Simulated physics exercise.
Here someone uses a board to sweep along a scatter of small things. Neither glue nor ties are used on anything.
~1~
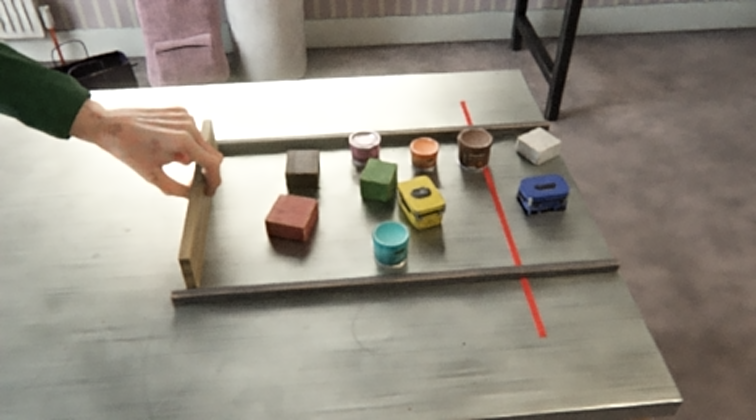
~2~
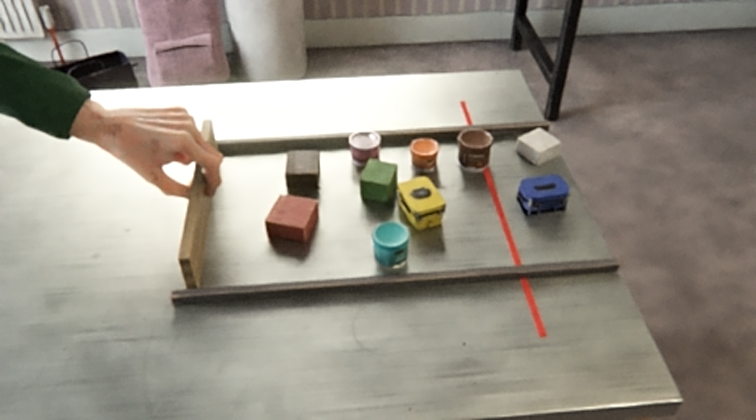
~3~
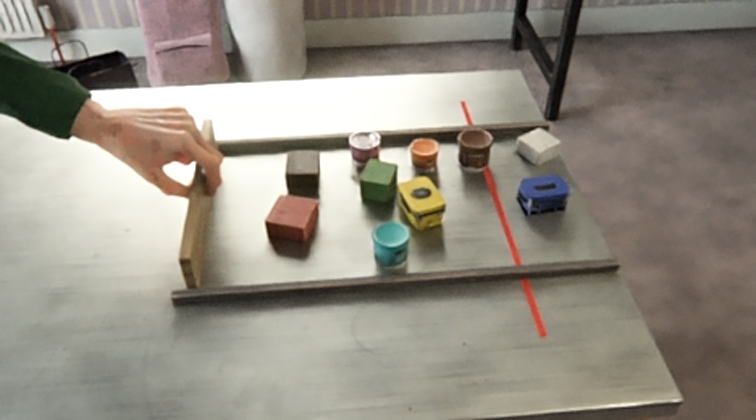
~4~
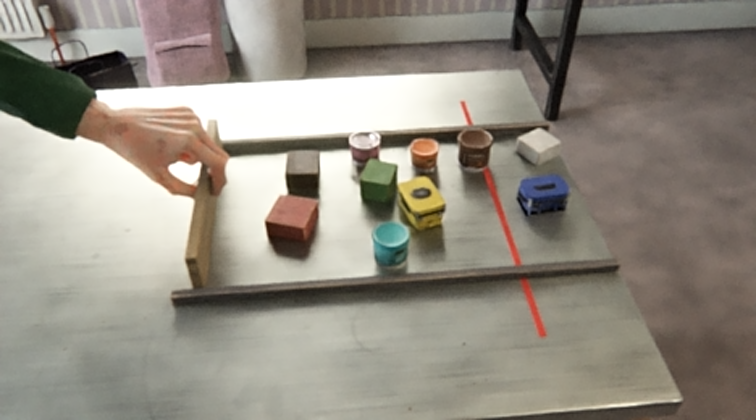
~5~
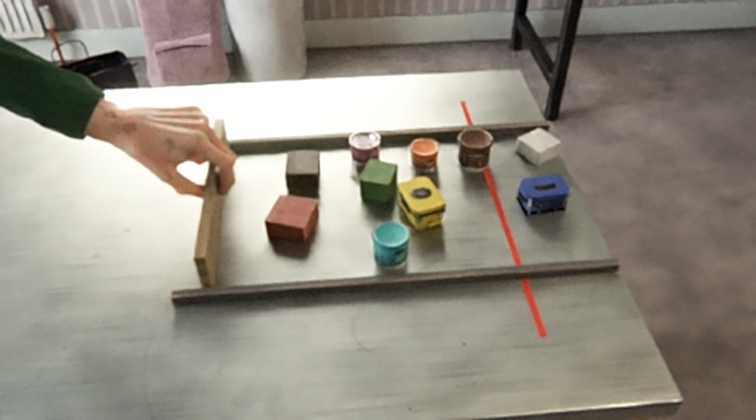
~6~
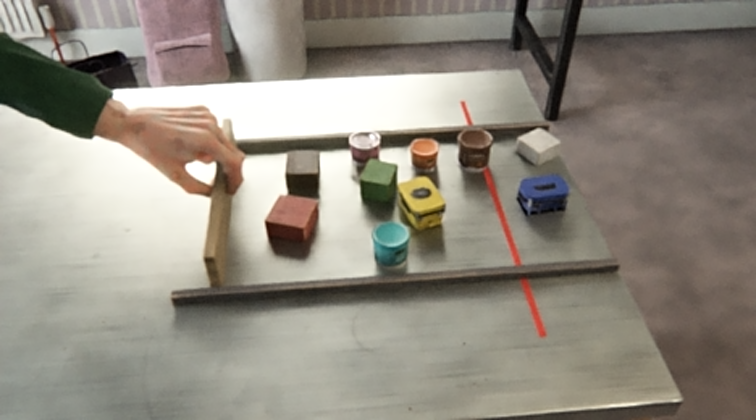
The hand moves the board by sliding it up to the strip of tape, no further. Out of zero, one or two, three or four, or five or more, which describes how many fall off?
The answer is one or two.
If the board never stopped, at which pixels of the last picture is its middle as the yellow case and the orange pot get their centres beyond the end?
First one: Around (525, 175). Other one: Around (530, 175).
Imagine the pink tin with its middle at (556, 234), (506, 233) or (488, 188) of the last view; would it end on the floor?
Going through the places in order, it keeps its spot, it keeps its spot, and it keeps its spot.
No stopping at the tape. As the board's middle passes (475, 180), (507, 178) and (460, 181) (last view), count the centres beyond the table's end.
In order: 1, 3, 0.
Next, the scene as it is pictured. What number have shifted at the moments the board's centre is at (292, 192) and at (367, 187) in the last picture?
Note: First position 2; second position 6.
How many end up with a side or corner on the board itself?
The count in contact is 4.
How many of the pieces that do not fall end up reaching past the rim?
It comes to 1.
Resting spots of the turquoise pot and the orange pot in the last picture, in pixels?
(531, 235) and (528, 151), approximately.
Soon after, none off yet; white block at rest near (538, 147); blue case at rest near (543, 195); brown tin at rest near (474, 150).
At rest, the number that fall off is one or two; fallen, blue case and white block.
